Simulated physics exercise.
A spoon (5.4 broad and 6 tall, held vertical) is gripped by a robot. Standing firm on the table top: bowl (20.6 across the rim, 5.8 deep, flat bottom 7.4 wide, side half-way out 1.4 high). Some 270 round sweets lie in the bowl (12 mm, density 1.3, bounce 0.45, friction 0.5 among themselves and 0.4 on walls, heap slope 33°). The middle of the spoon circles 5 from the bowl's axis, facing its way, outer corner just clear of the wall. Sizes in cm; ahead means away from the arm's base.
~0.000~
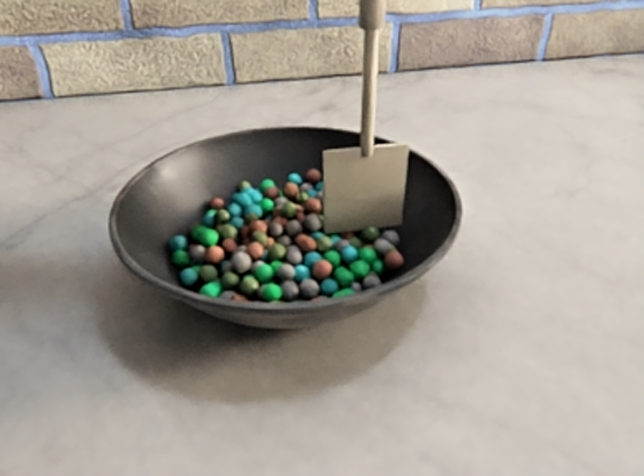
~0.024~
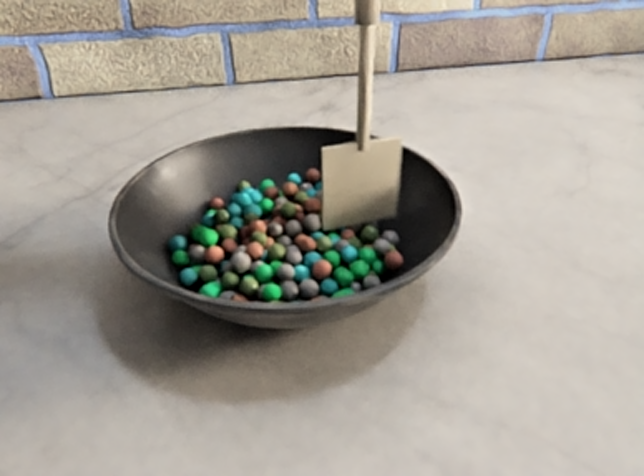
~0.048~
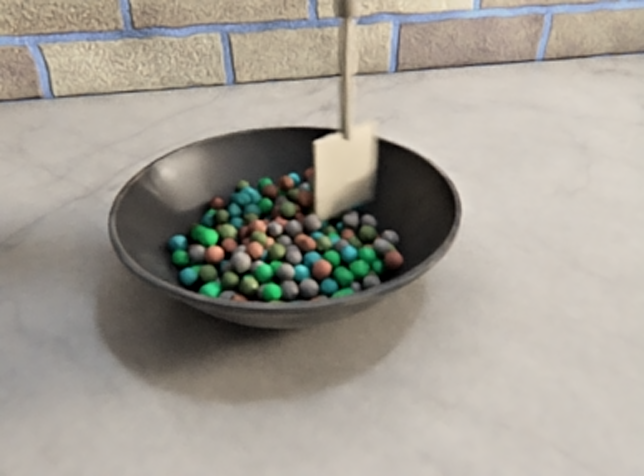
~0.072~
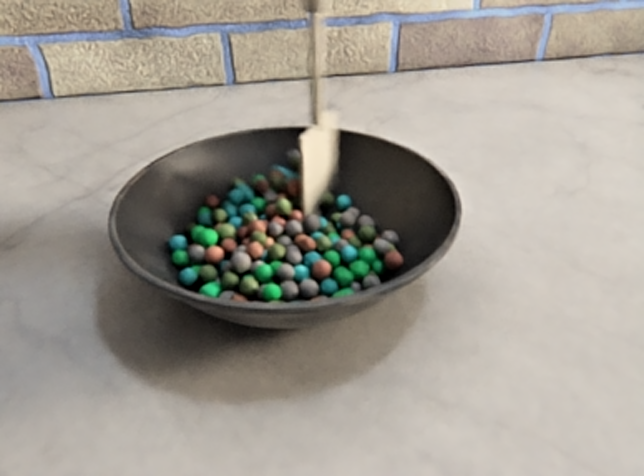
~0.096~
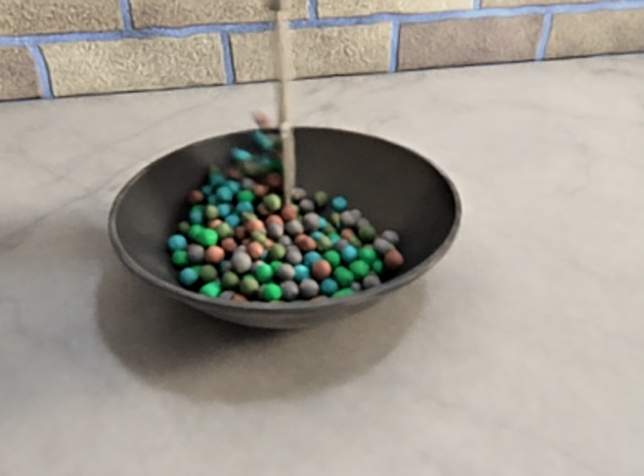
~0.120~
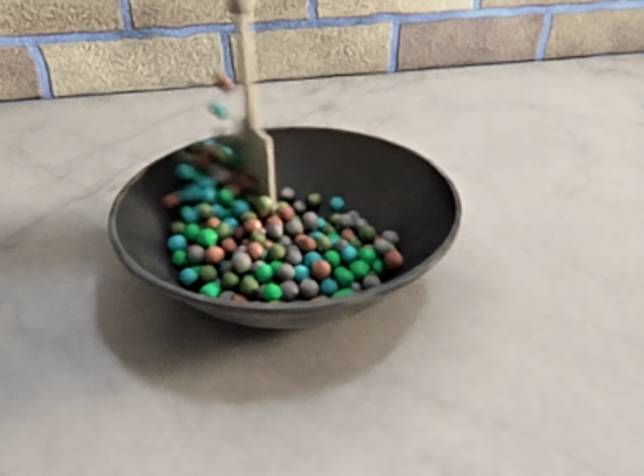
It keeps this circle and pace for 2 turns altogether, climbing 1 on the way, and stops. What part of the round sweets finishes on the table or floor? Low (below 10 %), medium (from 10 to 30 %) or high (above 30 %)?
Answer: High; above 30 % of the round sweets finish on the table or floor.
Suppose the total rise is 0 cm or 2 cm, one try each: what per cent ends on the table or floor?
About 55 and 30 per cent.
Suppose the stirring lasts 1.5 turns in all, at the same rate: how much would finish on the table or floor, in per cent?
In that case some 35 per cent.
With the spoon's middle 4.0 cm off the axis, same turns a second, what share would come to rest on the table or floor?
Then about 45 per cent.
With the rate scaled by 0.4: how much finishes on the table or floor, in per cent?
Some 5 per cent.
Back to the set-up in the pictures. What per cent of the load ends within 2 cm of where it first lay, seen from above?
Some 30 per cent.
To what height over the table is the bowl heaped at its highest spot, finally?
Some 3.5 cm.
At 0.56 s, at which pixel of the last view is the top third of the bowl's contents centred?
Around (290, 228).
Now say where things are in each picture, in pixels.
In the first frame, spoon neck at (367, 124), 0° round; upper third of the load around (275, 243), from x 180 to 395, top at y 175; 267 in the bowl.
In the second frame, spoon neck at (363, 119), 8° round; upper third of the load around (274, 243), from x 180 to 395, top at y 175.
In the third frame, spoon neck at (346, 108), 30° round; upper third of the load around (277, 238), from x 180 to 395, top at y 175.
In the fourth frame, spoon neck at (317, 101), 56° round; upper third of the load around (275, 233), from x 180 to 395, top at y 160.
In the fifth frame, spoon neck at (283, 99), 82° round; upper third of the load around (259, 225), from x 175 to 395, top at y 120.
In the sixth frame, spoon neck at (250, 102), 108° round; upper third of the load around (231, 217), from x 170 to 395, top at y 85; 265 in the bowl, 2 in flight or on the tool.
After 0.34 s, 344° round, highest piece 10 above the table; 197 in the bowl, 22 on the table or floor, 48 in flight or on the tool.
After 0.56 s, 220° round, highest piece 8 above the table; 169 in the bowl, 94 on the table or floor, 4 in flight or on the tool.
After 0.87 s, 0° round, highest piece 4 above the table; 168 in the bowl, 99 on the table or floor.
After 1.57 s, 0° round, highest piece 3 above the table; 168 in the bowl, 99 on the table or floor.
At rest, 168 in the bowl, 99 on the table or floor. That is 37 % on the table or floor.
